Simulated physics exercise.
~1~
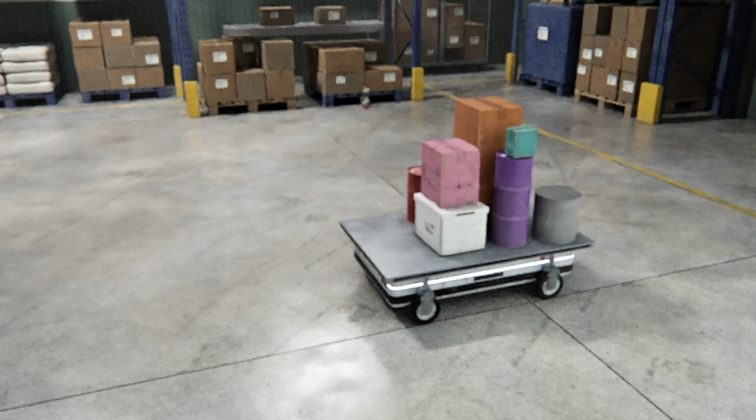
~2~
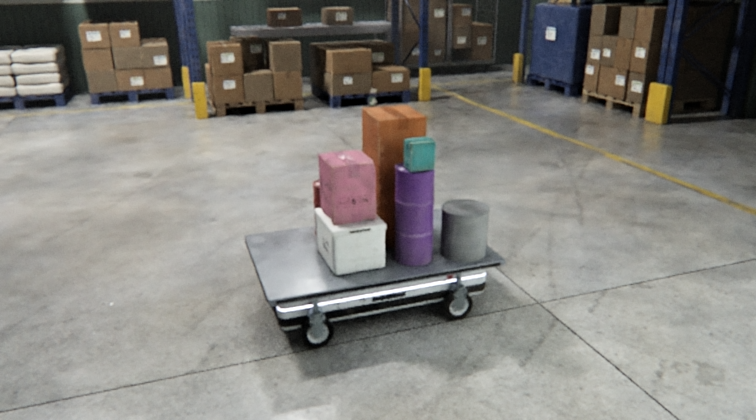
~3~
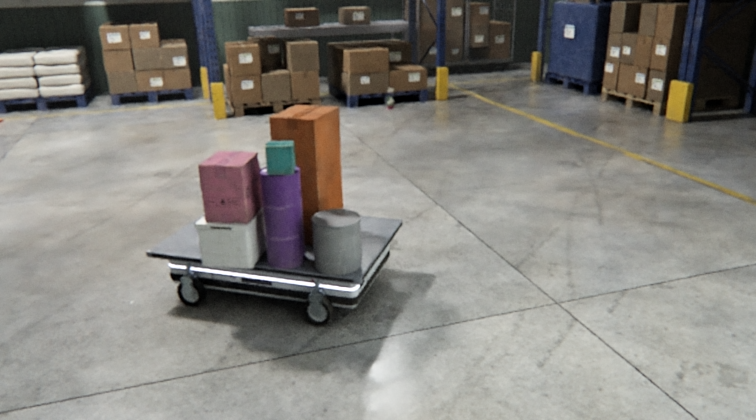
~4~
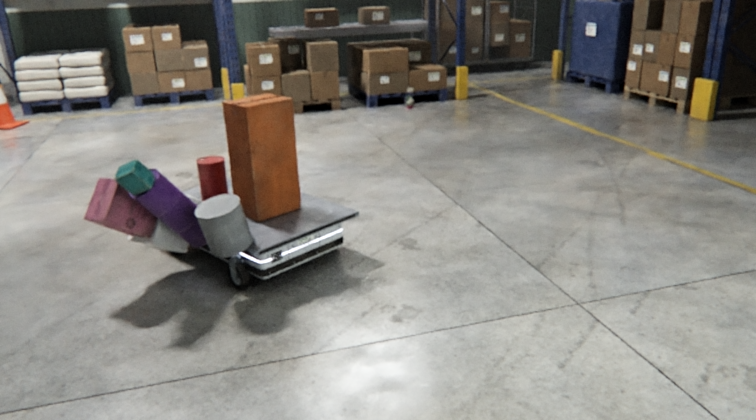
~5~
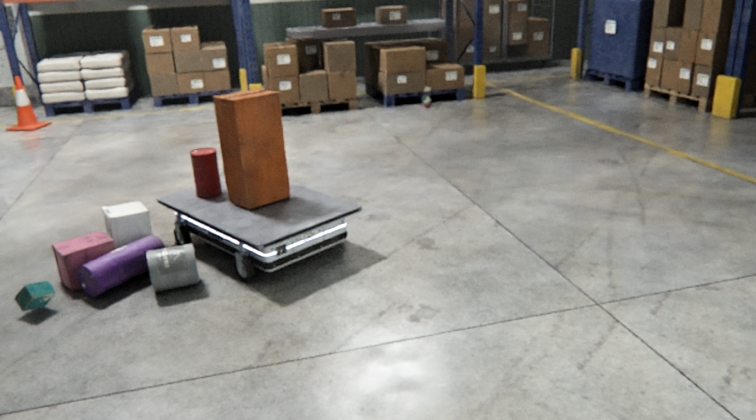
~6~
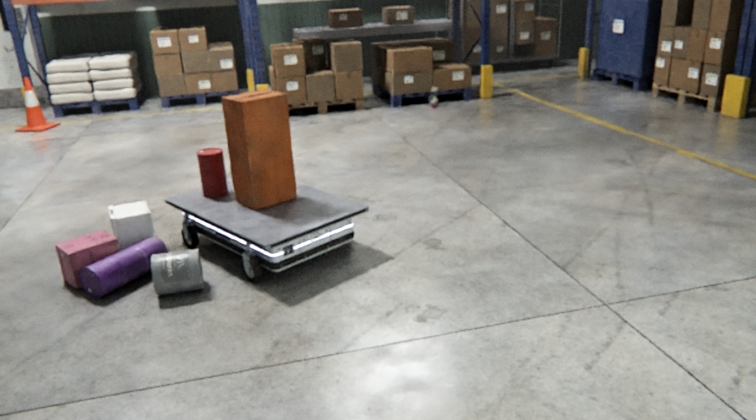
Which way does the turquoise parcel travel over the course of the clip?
The turquoise parcel moves to the left, first riding on the cart and then tumbling off onto the floor.
Warehouse floor with a loaded flat cart rolling left, turning and stopping, spilling five items while orange box and red canister stay aboard.
